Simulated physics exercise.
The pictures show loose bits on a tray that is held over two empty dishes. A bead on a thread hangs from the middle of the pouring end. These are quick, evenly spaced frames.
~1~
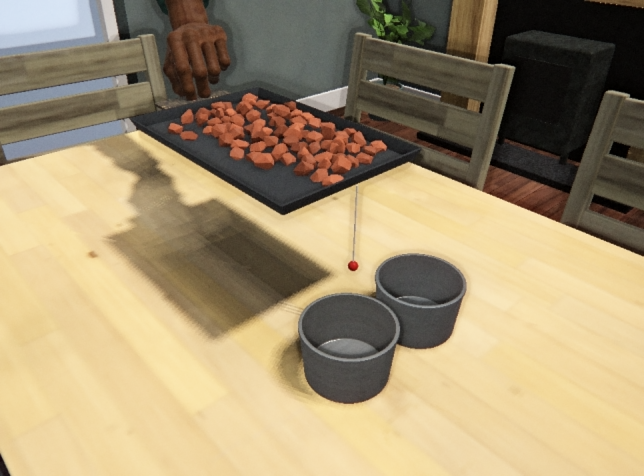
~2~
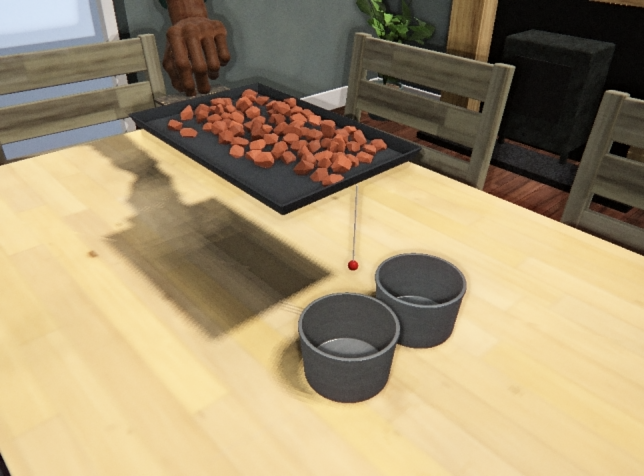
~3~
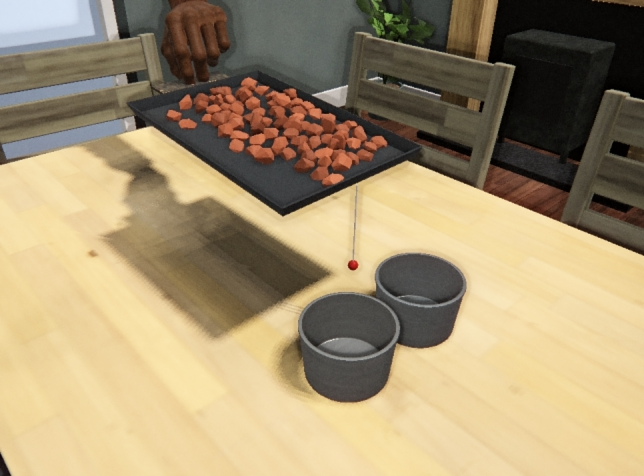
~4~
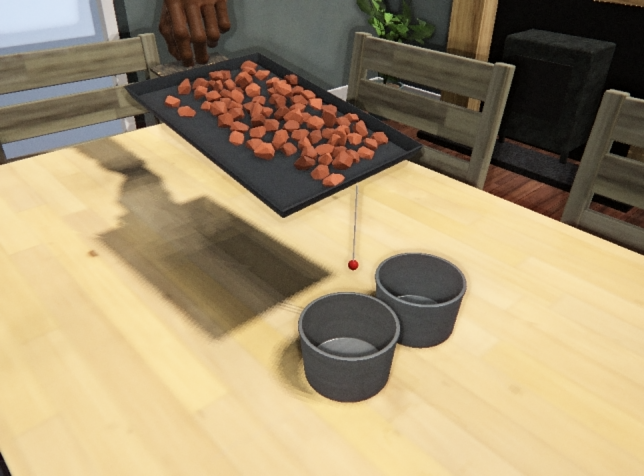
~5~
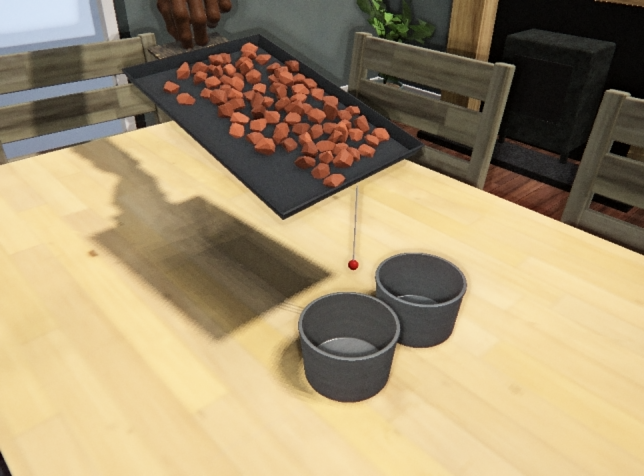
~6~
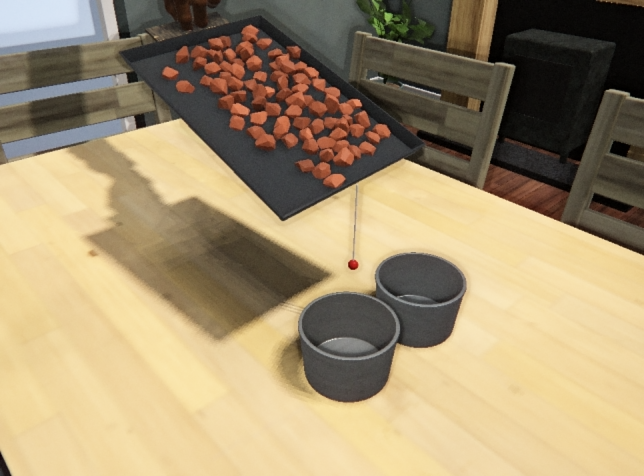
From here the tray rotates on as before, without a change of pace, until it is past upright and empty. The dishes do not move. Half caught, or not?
The two hold the larger part of the load.
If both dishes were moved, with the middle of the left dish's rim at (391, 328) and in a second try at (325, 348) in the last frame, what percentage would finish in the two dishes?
First some 40, then 80 per cent.
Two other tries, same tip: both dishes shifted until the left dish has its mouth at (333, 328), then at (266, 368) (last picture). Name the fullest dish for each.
At the first place the left-hand dish, at the second the right dish.
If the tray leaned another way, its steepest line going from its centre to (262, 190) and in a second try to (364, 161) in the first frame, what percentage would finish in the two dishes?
Near 30 % and 60 %.
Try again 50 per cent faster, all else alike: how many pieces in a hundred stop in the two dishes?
Close to 50 per cent.
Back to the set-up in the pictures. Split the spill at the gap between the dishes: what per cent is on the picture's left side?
Near 60 %.
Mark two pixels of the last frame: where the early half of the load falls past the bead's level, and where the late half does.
Around (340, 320) and then (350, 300).
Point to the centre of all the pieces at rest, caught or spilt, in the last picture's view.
Roughly at (345, 366).
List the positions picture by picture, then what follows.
Corners of the pouring end near (283, 201) and (414, 148), level; middle of the load near (281, 132), bits of crushed brick; left dish near (383, 370); right dish near (453, 318); bead on its thread near (353, 266), in the first frame.
Corners of the pouring end near (283, 201) and (414, 147), level; middle of the load near (281, 130), in the second frame.
Corners of the pouring end near (283, 203) and (415, 146), tipped barely, lowest at the left corner; middle of the load near (281, 123), in the third frame.
Corners of the pouring end near (284, 205) and (416, 144), tipped a little, lowest at the left corner; middle of the load near (281, 114), in the fourth frame.
Corners of the pouring end near (284, 208) and (417, 143), tipped a little, lowest at the left corner; middle of the load near (282, 105), in the fifth frame.
Corners of the pouring end near (284, 210) and (418, 142), tipped clearly, lowest at the left corner; middle of the load near (283, 96); left dish near (383, 369); right dish near (453, 317), in the sixth frame.
Shortly afterwards, tray tipped steeply; the bulk on the tray; a little in the air.
Next, tray tipped past a quarter turn; near half in the left dish; a little in the right dish; near a third outside both; only a few in the air.
Some moments later, tray tipped past a quarter turn; near half in the left dish; a little in the right dish; near a third outside both.
In the end, tray tipped past a quarter turn; near half in the left dish; a little in the right dish; near a third outside both.
